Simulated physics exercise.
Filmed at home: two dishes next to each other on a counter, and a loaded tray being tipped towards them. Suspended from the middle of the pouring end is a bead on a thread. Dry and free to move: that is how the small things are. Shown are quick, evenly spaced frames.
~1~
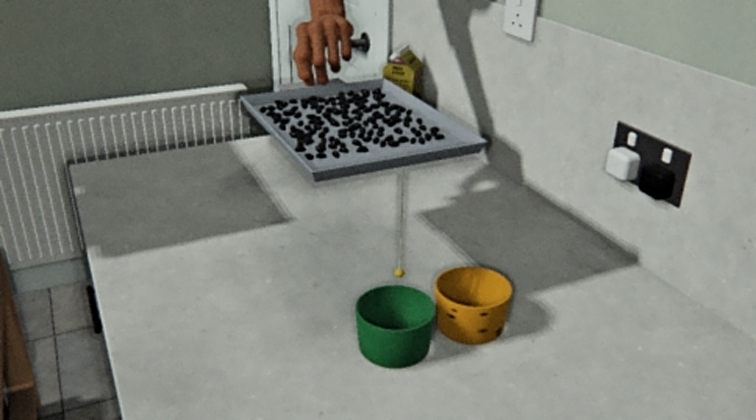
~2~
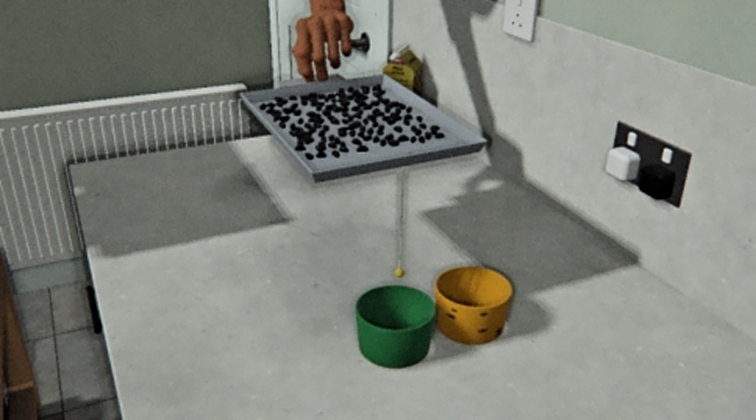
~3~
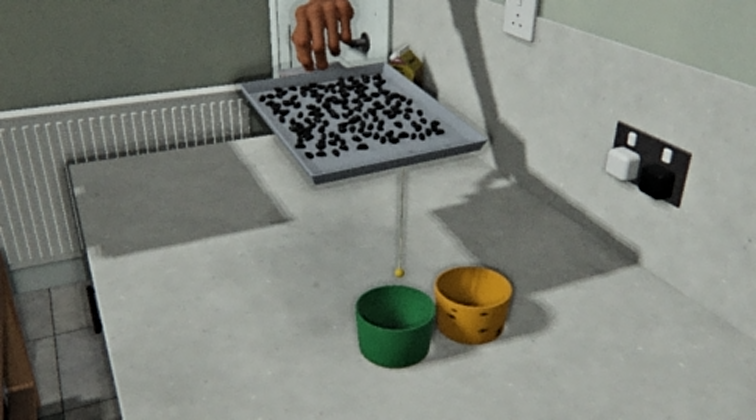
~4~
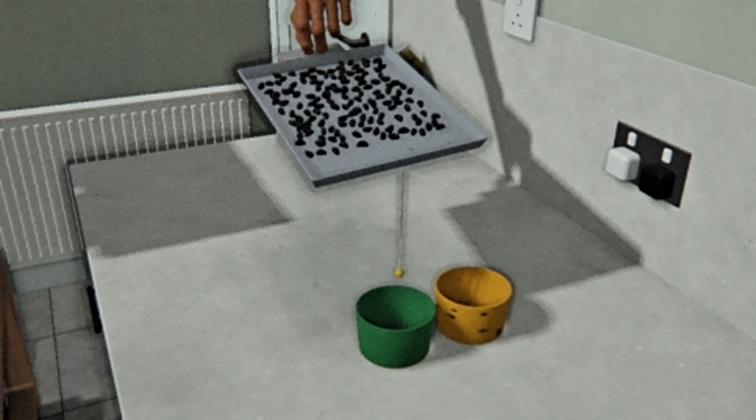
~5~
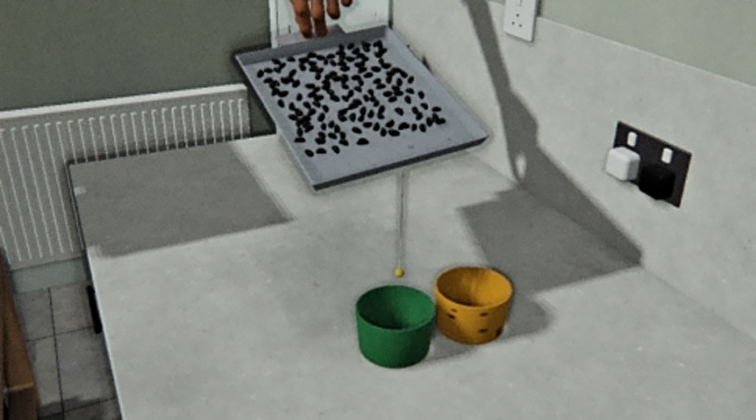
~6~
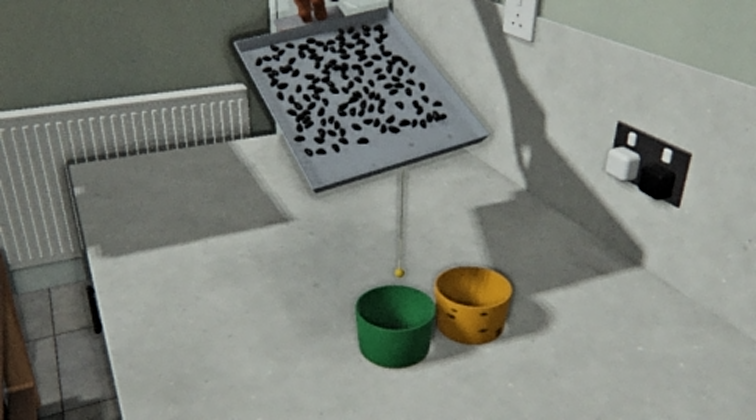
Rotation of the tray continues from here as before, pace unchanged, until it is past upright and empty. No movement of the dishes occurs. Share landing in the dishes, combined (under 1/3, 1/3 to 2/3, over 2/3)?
Under 1/3.
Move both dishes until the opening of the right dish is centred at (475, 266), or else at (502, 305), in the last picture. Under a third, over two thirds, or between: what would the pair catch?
On the first try the answer is below one third, and on the second it is under a third.
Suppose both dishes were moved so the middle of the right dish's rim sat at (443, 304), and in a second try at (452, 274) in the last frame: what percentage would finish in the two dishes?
Trial 1 50%, trial 2 10%.
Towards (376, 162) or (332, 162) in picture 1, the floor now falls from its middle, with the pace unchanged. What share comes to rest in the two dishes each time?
Lab note: Try 1 = 40 %, try 2 = 10 %.
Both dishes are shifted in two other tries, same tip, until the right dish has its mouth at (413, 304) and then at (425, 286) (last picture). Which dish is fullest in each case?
The one on the left side, and then the one on the left side.
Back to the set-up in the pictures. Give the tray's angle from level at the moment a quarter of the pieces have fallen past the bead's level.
Angle: Close to 80°.
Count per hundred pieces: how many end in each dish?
Left dish: Roughly 20 per cent; right dish: Roughly 0 per cent.
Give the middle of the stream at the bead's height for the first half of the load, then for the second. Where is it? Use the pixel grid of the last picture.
The first part passes (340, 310); everything after passes (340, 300).
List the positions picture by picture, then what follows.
The first frame shows corners of the pouring end at (315, 169) and (480, 140), level; middle of the load at (351, 120), black beans; left dish at (413, 346); right dish at (492, 322); bead on its thread at (400, 273).
The second frame shows corners of the pouring end at (315, 170) and (481, 140), level; middle of the load at (351, 118).
The third frame shows corners of the pouring end at (315, 172) and (481, 138), tipped barely, lowest at the left corner; middle of the load at (351, 112).
The fourth frame shows corners of the pouring end at (315, 176) and (482, 136), tipped a little, lowest at the left corner; middle of the load at (351, 102).
The fifth frame shows corners of the pouring end at (316, 180) and (482, 134), tipped clearly, lowest at the left corner; middle of the load at (351, 93).
The sixth frame shows corners of the pouring end at (316, 183) and (483, 132), tipped clearly, lowest at the left corner; middle of the load at (351, 84); left dish at (413, 346); right dish at (492, 322).
Soon after the last picture, tray tipped steeply; about two thirds on the tray; a stray few outside both; about a quarter in the air.
A little later, tray tipped past a quarter turn; about a quarter in the left dish; about two thirds outside both; a small part in the air.
Later still, tray tipped past a quarter turn; about a quarter in the left dish; most outside both.
At rest, tray tipped past a quarter turn; about a quarter in the left dish; none in the right dish; most outside both.
